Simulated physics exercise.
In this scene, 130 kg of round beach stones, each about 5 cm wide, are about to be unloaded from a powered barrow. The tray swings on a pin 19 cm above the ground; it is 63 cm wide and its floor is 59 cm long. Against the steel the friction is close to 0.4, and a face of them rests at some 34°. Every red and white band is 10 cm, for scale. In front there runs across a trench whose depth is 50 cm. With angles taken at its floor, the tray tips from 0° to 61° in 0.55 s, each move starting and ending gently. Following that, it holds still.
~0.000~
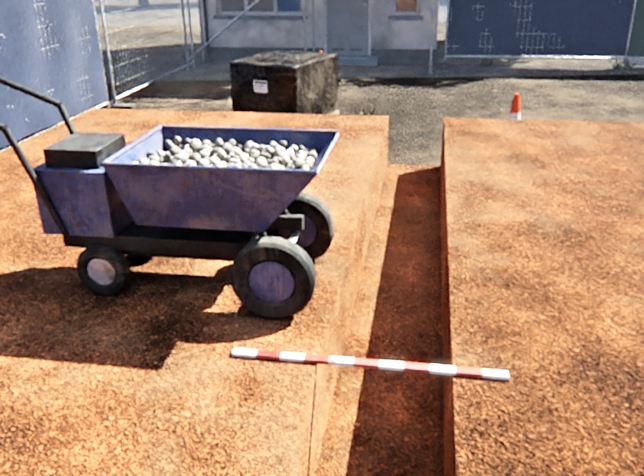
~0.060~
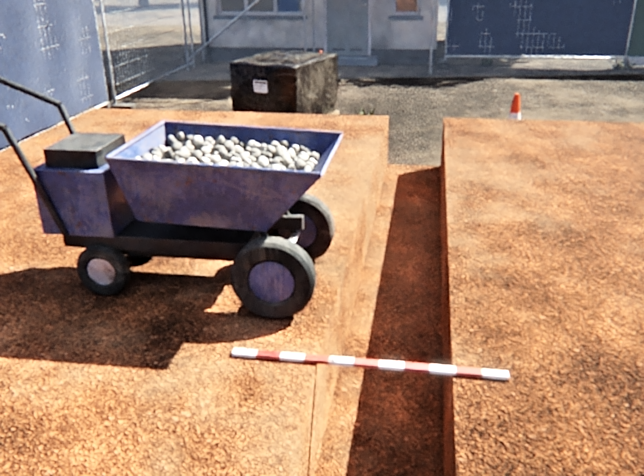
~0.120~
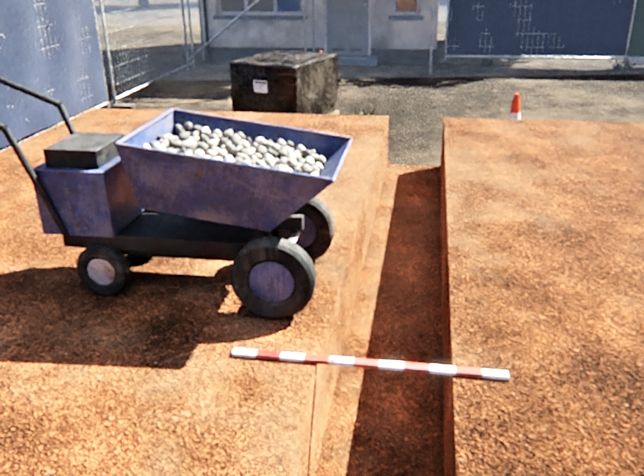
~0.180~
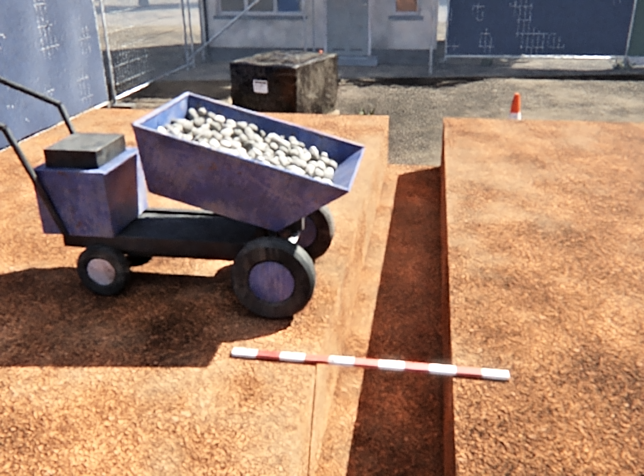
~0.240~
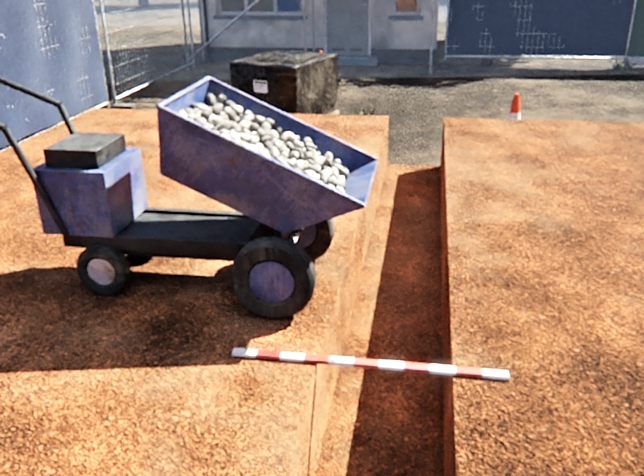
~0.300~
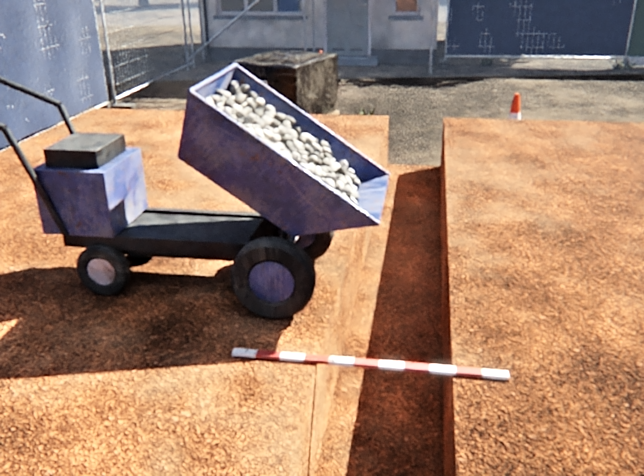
To begin with, a blue powered barrow loaded with grey stones sits level beside a trench, a red and white pole lying in front. Its tray then tilts gradually toward the right, the left end rising, until it slopes steeply over the trench edge with the stones still inside.
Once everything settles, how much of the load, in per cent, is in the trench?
Once it settles, about 45 per cent of the load is there.
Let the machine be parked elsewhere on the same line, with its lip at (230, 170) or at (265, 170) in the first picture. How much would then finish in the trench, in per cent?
Near 100 and near 85 percent.
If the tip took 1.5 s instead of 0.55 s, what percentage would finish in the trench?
In that case, around 75%.
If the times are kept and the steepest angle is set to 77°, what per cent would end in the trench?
With that change, near 50 per cent.
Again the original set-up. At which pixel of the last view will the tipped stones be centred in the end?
Somewhere near pixel (473, 293).
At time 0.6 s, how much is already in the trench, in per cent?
Around 10 per cent of it.
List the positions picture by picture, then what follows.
In the first picture, the tray is at 0°, its lip at (317, 173); the top of the load is at (232, 149).
The second picture shows lip at (321, 175), floor tilted 2°, highest stones at (206, 146); the stones move at 0.5 m/s on average.
In the third picture, the tray is at 7°, its lip at (333, 181); the top of the load is at (184, 135); the stones move at 0.9 m/s on average.
In the fourth picture, the tray is at 15°, its lip at (348, 191); the top of the load is at (192, 121); the stones move at 1.3 m/s on average.
In the fifth picture, the tray is at 25°, its lip at (365, 206); the top of the load is at (208, 107); the stones move at 1.4 m/s on average.
The sixth picture shows lip at (379, 224), floor tilted 35°, highest stones at (231, 95); the stones move at 1.5 m/s on average.
After 0.4 s the floor is at 51°; 100 % in the tray; the foremost stones are at (374, 223).
After 0.6 s the floor is at 61°; 89 % in the tray, 11 % in the trench; the foremost stones are at (452, 270).
After 1.0 s the floor is at 61°; 27 % in the tray, 21 % in the trench, 52 % past the trench; the foremost stones are at (627, 314).
After 3.0 s the floor is at 61°; 0 % in the tray, 45 % in the trench, 55 % past the trench; the foremost stones are past the picture's edge.
